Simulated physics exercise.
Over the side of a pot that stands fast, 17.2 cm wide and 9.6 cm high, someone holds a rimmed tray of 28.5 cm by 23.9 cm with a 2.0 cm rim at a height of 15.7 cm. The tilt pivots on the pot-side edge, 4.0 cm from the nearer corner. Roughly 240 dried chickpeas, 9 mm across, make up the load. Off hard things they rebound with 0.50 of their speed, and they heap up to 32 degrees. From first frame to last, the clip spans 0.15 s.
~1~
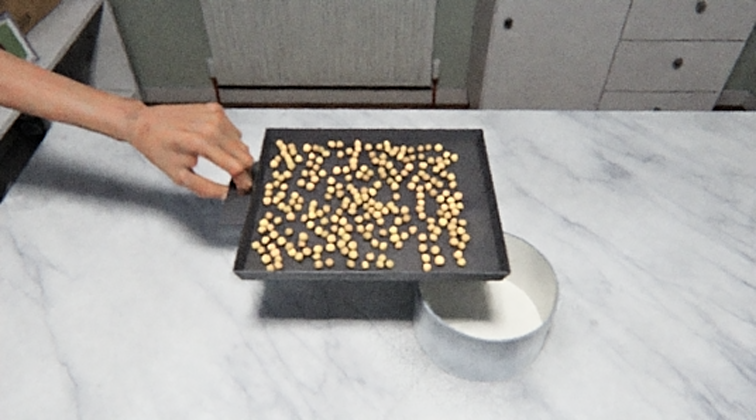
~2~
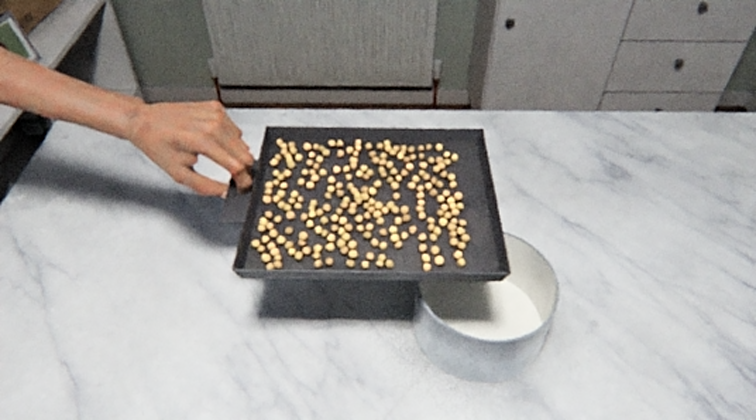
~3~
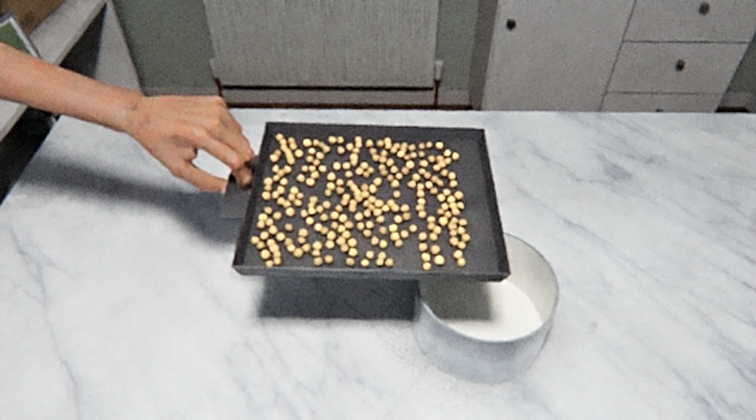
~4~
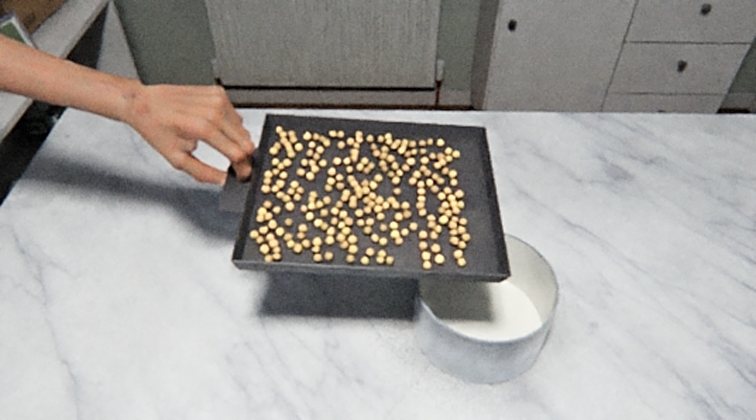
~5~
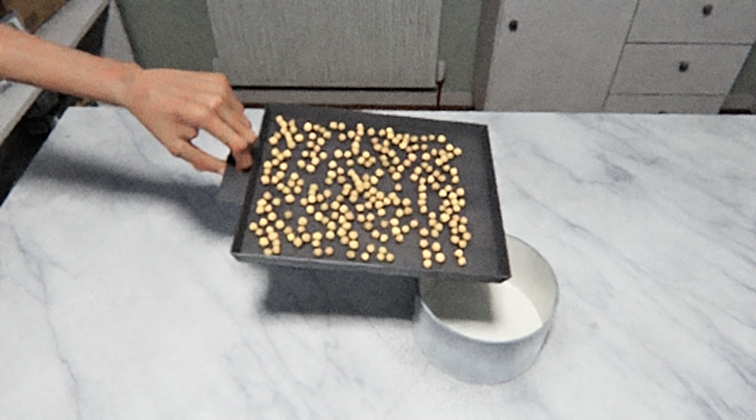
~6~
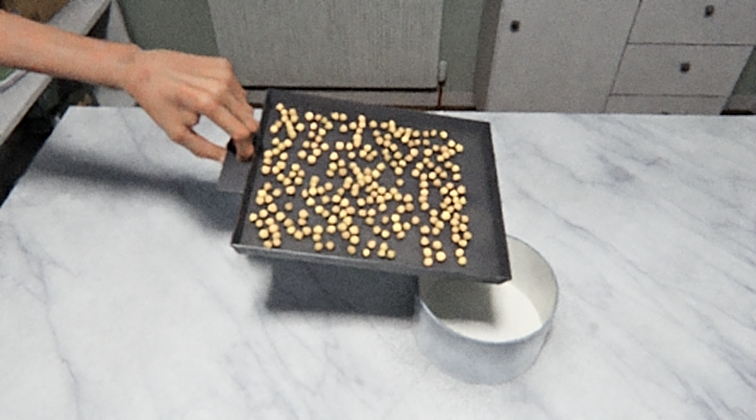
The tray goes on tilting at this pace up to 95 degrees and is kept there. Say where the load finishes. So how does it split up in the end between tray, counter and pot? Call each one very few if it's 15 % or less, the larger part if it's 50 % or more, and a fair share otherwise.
I'd say tray very few, counter a fair share, pot the larger part.
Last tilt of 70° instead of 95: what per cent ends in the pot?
Result: Close to 40 %.
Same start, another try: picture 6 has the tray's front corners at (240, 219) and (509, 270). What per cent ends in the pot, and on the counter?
In the pot: 30 per cent; on the counter: 70 per cent.
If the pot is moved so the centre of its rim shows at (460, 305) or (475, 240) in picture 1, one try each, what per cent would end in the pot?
That gives roughly 45 per cent and then 0 per cent.
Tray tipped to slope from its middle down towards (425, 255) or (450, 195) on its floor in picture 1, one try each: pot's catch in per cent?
Near 65 and 30 percent, in that order.
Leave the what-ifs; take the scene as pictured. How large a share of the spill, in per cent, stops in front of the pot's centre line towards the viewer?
About 90 per cent.
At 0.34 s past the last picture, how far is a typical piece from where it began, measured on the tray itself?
It has moved some 7 cm from its start.
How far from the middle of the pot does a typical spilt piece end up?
Roughly 22 cm from the centre.
Then, 0.34 s after the last picture, tilt 52 degrees; the tray holds 100 %, the pot 0 %.
Then, 0.57 s after the last picture, tilt 79 degrees; the tray holds 70 %, the pot 5 %.
Then, 0.91 s after the last picture, tilt 95 degrees; the tray holds 0 %, the pot 60 %.
In the end, tray 0 %, counter 30 %, pot 70 %.
